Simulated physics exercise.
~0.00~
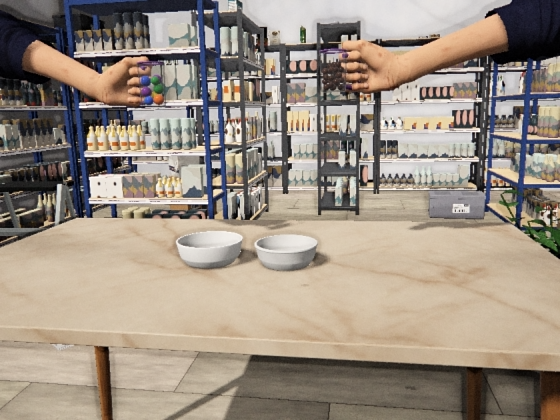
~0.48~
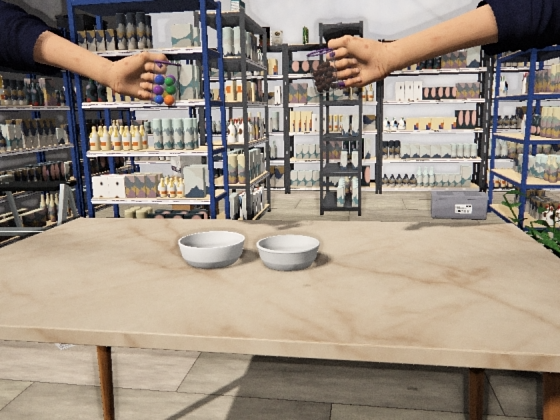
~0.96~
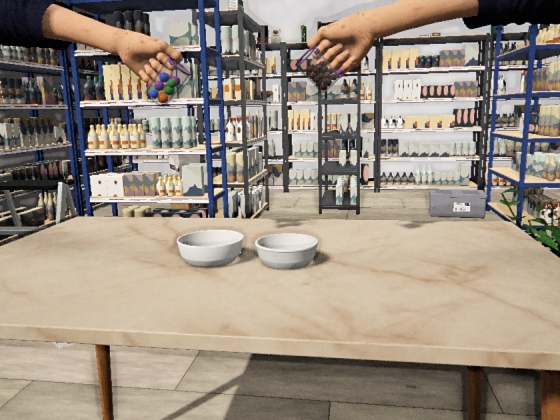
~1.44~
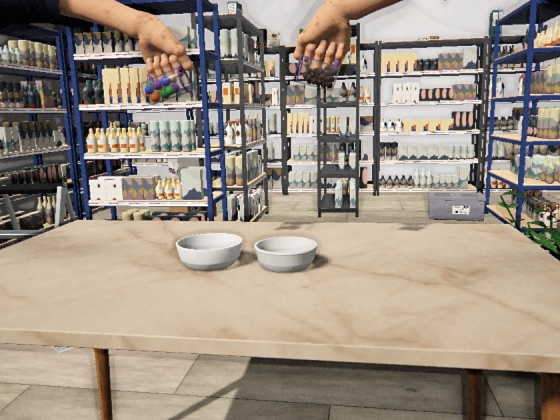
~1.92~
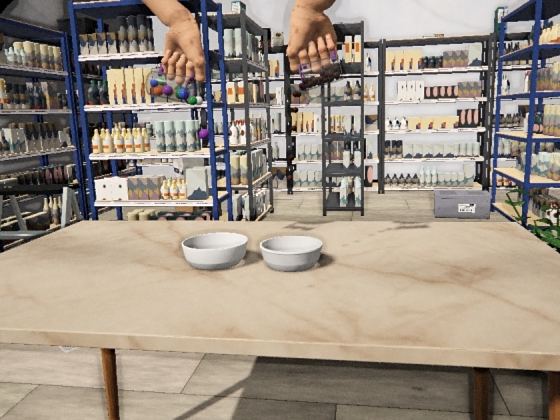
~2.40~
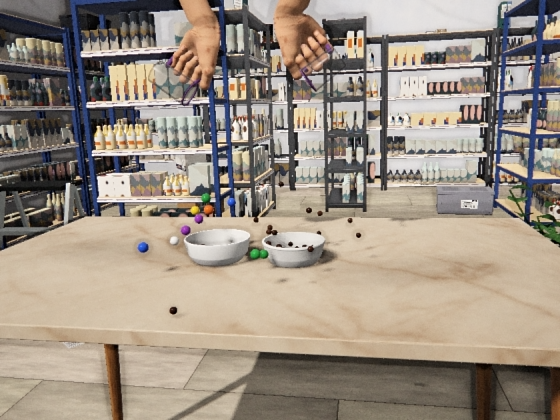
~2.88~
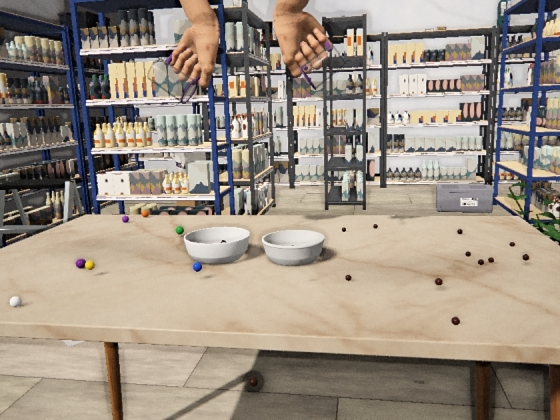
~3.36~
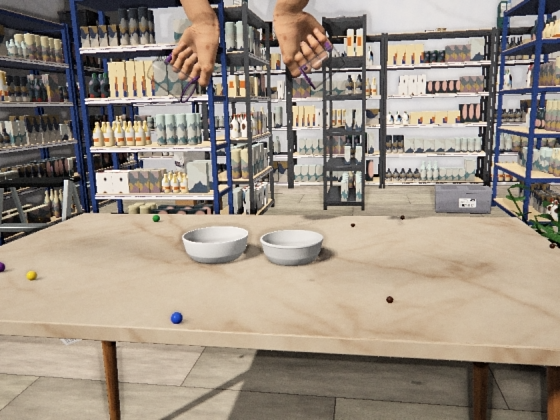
Two hands tipping cups of colourful balls and small dark pieces over white bowls, many bouncing out and scattering across the table.
